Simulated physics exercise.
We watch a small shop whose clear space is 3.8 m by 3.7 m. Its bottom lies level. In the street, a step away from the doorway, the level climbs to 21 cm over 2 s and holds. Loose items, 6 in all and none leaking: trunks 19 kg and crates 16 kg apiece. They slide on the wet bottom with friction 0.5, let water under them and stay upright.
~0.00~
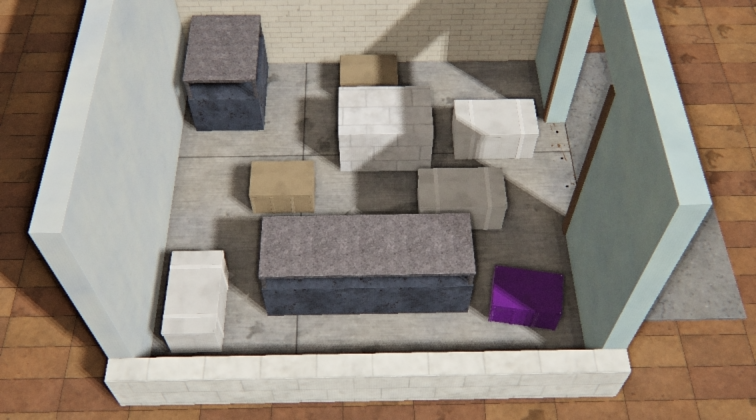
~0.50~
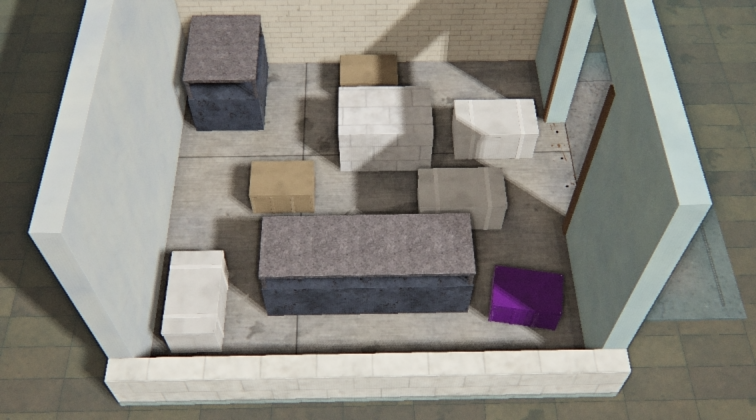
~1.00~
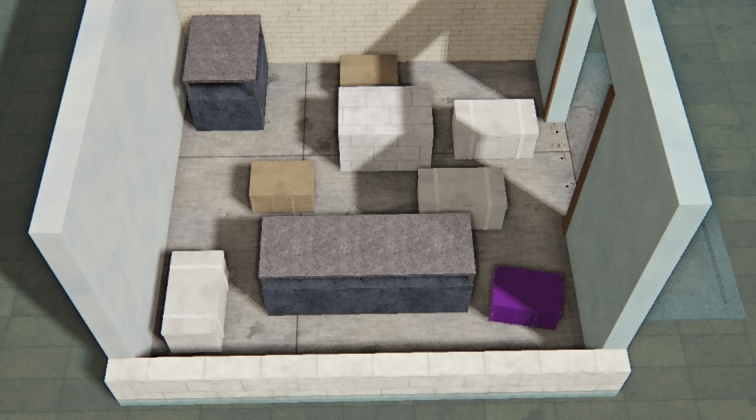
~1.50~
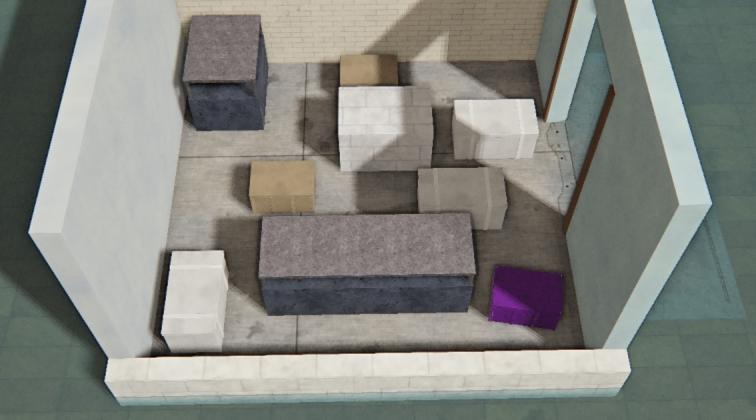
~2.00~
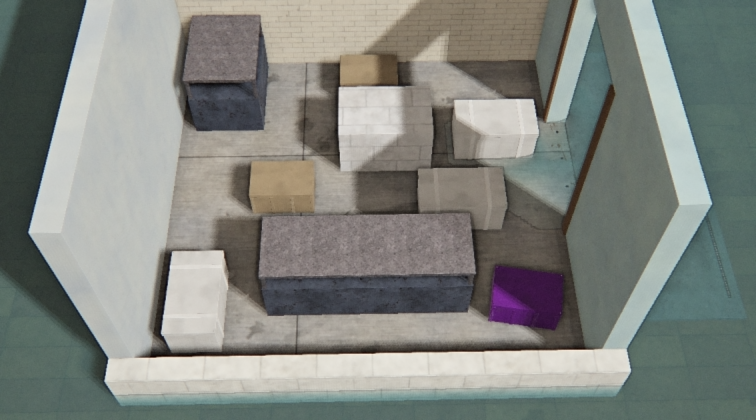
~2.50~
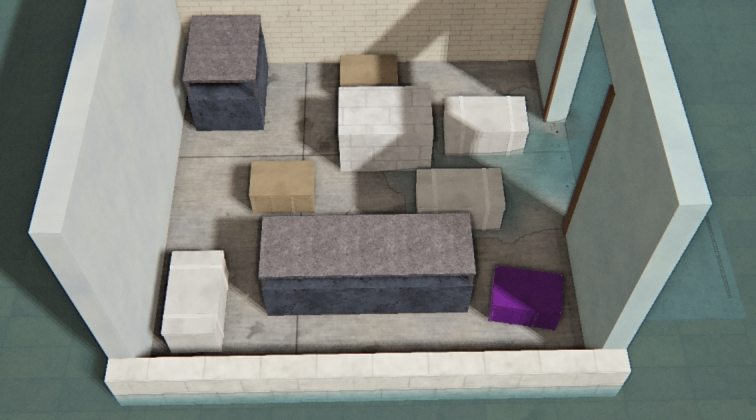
The clip shows a small walled shop holding dark counters, pale and tan boxes and a purple crate as water spreads over the paving outside, then enters by the right doorway, where a white box shifts slightly left.
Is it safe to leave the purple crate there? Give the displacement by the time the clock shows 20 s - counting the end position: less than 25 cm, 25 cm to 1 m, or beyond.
Purple crate gets carried off.
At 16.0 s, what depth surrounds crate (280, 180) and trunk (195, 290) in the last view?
Roughly 19 and 19 cm.
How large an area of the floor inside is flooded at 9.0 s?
About 11.5 m2.
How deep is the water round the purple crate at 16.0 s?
About 19 cm.
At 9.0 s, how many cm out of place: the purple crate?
Roughly 10 cm by then.
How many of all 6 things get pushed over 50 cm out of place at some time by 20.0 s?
6 of them.
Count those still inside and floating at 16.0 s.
I count 6.
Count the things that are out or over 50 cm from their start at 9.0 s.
By then 3.
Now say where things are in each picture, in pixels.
In the first frame, the purple crate at (528, 290) rests on the ground; 0.0 m2 under water; 0 of 6 have shifted.
In the second frame, the purple crate at (528, 290), on the bottom; 0.0 m2 under water; 0 of 6 have shifted.
In the third frame, the purple crate at (528, 290), on the bottom; 0.0 m2 under water; 0 of 6 have shifted.
In the fourth frame, the purple crate at (528, 290), on the bottom; 0.0 m2 under water; 0 of 6 have shifted.
In the fifth frame, the purple crate at (528, 290) rests on the ground; 0.5 m2 under water; 0 of 6 have shifted.
In the sixth frame, the purple crate at (528, 290), on the bottom; 1.4 m2 under water; 1 of 6 have shifted.
After 4.0 s the purple crate is near (528, 290), 0.0 m from its start, aground; 2 afloat.
After 9.0 s the purple crate is near (538, 295), 0.1 m from its start, aground; 5 afloat.
After 16.0 s the purple crate is near (414, 200), 1.3 m from its start, afloat; 6 afloat.
After 20.0 s the purple crate is near (405, 193), 1.4 m from its start, afloat; 6 afloat.
